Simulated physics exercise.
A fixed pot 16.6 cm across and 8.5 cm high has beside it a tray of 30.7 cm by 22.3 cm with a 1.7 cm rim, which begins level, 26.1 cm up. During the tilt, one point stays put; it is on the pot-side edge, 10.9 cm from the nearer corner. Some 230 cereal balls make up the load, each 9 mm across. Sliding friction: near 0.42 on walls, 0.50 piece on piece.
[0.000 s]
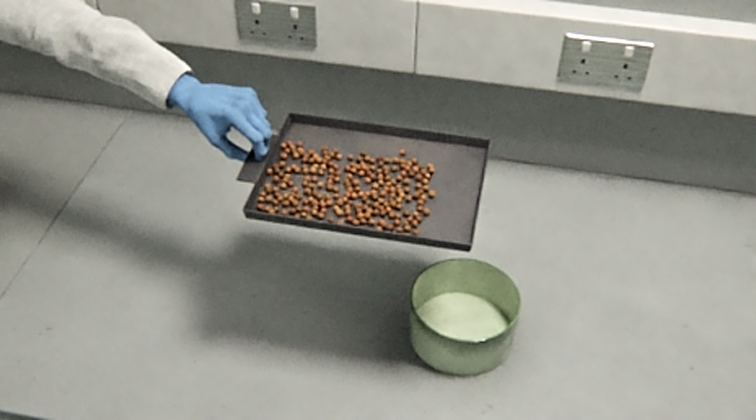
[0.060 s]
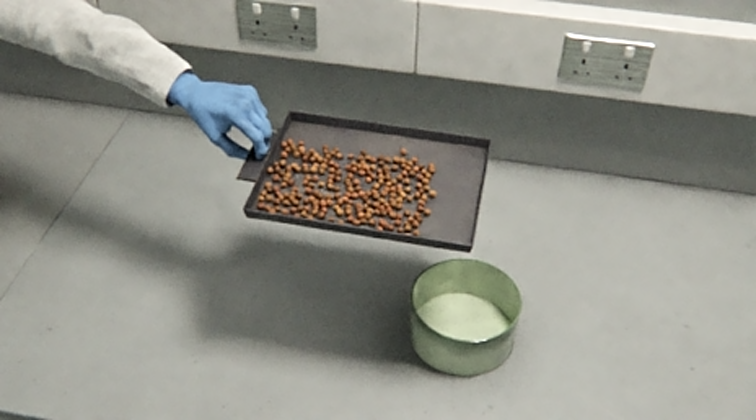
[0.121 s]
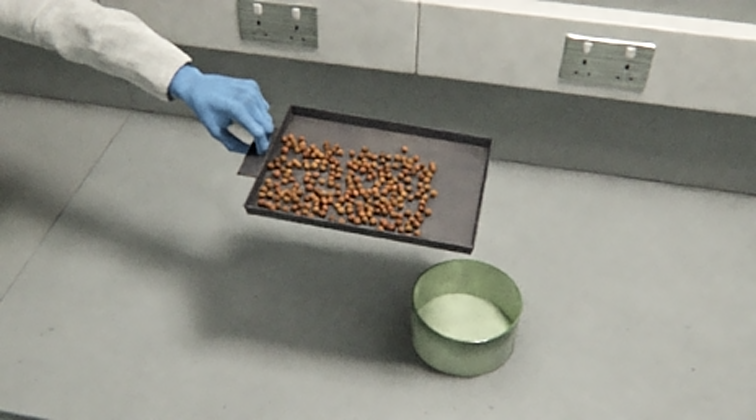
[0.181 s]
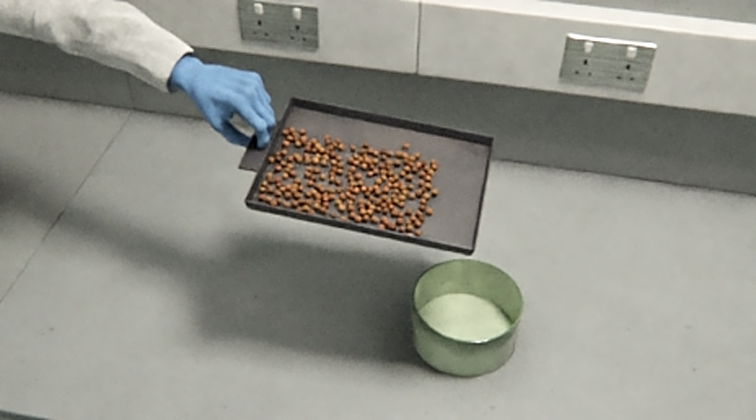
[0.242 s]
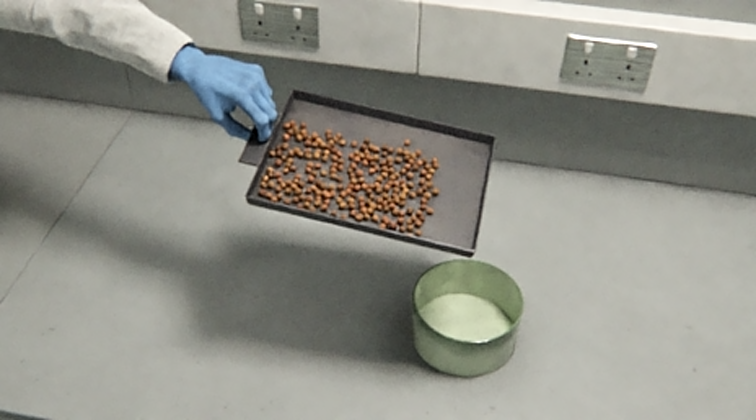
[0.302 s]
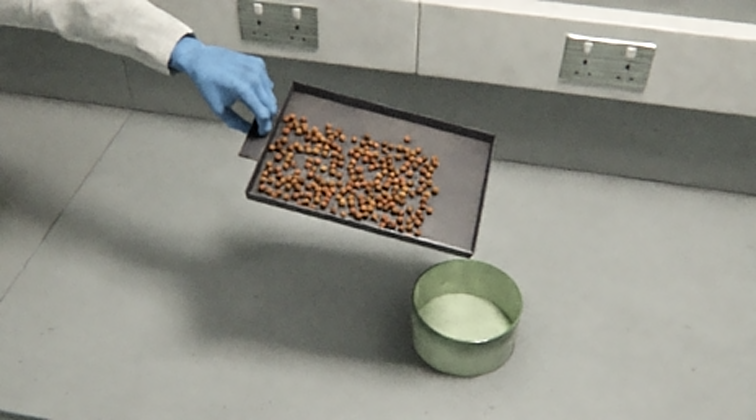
A gloved hand gradually tilts a dark tray of small brown balls down toward the right.
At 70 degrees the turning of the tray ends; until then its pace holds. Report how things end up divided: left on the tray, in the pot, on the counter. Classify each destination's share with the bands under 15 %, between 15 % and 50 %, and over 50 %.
Left on the tray: Over 50 %; pot: Under 15 %; counter: Under 15 %.
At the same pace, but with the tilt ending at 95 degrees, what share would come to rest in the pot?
I'd expect some 65 per cent in the pot.
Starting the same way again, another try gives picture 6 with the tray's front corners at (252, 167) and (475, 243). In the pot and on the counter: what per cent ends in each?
That works out as pot 5 and counter 10.
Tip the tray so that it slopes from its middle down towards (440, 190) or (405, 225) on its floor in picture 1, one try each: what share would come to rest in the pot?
First try: About 0 percent; second try: About 0 percent.
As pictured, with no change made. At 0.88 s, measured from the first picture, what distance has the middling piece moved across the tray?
About 10 cm.
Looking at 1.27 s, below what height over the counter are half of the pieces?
Around 28 cm up.
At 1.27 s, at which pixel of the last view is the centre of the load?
Look about (433, 219) in the last view.
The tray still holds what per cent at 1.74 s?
Something like 95 percent, roughly.
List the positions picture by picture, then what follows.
In the first picture, tray tilt 0 degrees, front corners at (245, 209) and (470, 243); middle of the pieces at (349, 186); pot at (466, 297).
In the second picture, tray tilt 1 degrees, front corners at (246, 208) and (471, 244); middle of the pieces at (349, 185).
In the third picture, tray tilt 3 degrees, front corners at (247, 205) and (472, 246); middle of the pieces at (350, 183).
In the fourth picture, tray tilt 6 degrees, front corners at (248, 200) and (473, 247), lowest corner right front; middle of the pieces at (351, 179).
In the fifth picture, tray tilt 9 degrees, front corners at (248, 195) and (473, 250), lowest corner right front; middle of the pieces at (352, 176).
In the sixth picture, tray tilt 11 degrees, front corners at (248, 190) and (472, 251), lowest corner right front; middle of the pieces at (352, 173); pot at (467, 298). The tray's pace is about 45 degrees a second.
After 0.88 s, tilt 39 degrees; the tray holds 100 %, the pot 0 %.
After 1.27 s, tilt 57 degrees; the tray holds 95 %, the pot 0 %.
After 1.74 s, tilt 70 degrees; the tray holds 95 %, the pot 0 %.
At rest (2.1 s), tray 95 %, pot 0 %, counter 0 %.
